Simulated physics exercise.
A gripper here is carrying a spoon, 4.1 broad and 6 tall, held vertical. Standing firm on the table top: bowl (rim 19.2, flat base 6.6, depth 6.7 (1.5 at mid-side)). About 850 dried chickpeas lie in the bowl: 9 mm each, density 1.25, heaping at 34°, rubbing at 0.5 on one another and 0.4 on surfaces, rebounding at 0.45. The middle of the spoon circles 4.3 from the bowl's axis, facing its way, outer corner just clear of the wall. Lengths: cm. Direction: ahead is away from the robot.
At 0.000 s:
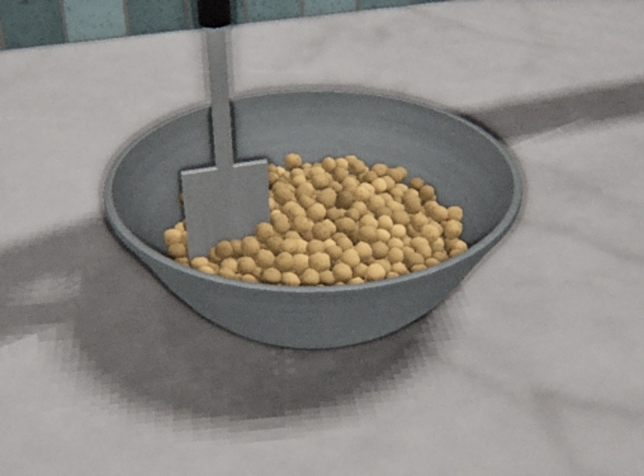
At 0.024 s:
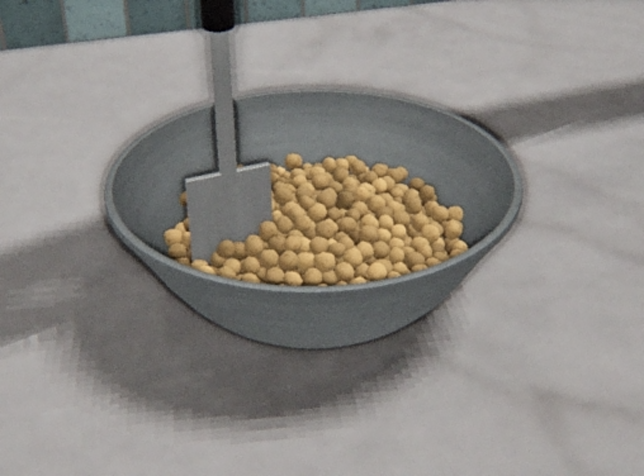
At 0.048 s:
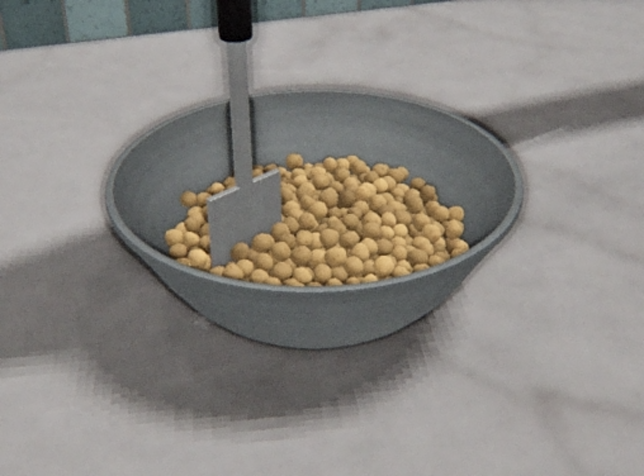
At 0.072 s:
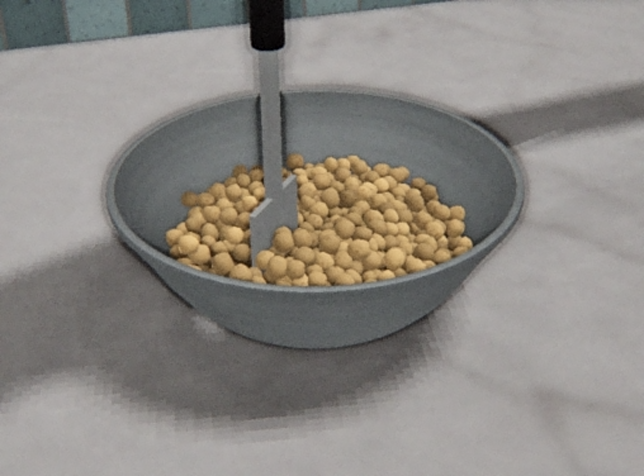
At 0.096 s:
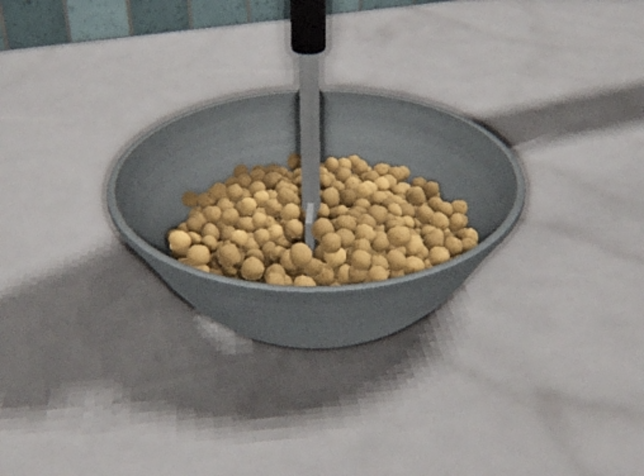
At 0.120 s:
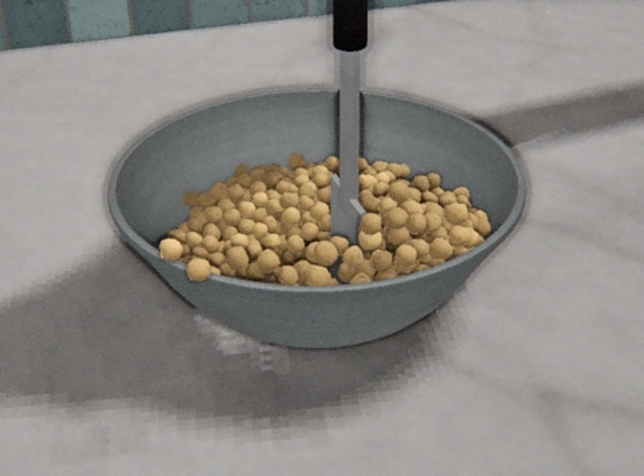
A flat metal spoon with a black handle sweeping rightward through dried chickpeas in a grey bowl, turning edge-on and pushing them along.
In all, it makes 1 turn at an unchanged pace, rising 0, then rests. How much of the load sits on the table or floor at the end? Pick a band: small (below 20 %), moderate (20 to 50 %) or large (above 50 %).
Moderate, from 20 to 50 %.
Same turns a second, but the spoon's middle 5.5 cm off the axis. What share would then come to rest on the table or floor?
In that case some 25 per cent.
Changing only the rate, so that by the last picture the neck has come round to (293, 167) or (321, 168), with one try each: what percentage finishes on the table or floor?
Close to 10 and 20 in a hundred.
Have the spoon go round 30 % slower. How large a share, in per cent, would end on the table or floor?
In that case it comes to around 10 percent.
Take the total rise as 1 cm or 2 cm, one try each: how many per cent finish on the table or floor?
25 % and 20 %.
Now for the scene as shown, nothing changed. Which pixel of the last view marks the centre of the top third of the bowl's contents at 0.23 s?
Near (410, 148).
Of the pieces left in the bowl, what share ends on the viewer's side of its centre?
It comes to near 60 percent.
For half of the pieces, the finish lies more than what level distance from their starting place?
Something near 7 cm, measured level.
After 0.23 s, 193° round, highest piece 12 above the table; 793 in the bowl, 57 in flight or on the tool.
After 0.33 s, 292° round, highest piece 11 above the table; 699 in the bowl, 65 on the table or floor, 86 in flight or on the tool.
After 0.58 s, 0° round, highest piece 7 above the table; 612 in the bowl, 235 on the table or floor, 3 in flight or on the tool.
After 1.28 s, 0° round, highest piece 7 above the table; 612 in the bowl, 238 on the table or floor.
In the end, 612 in the bowl, 238 on the table or floor. That is 28 % on the table or floor.
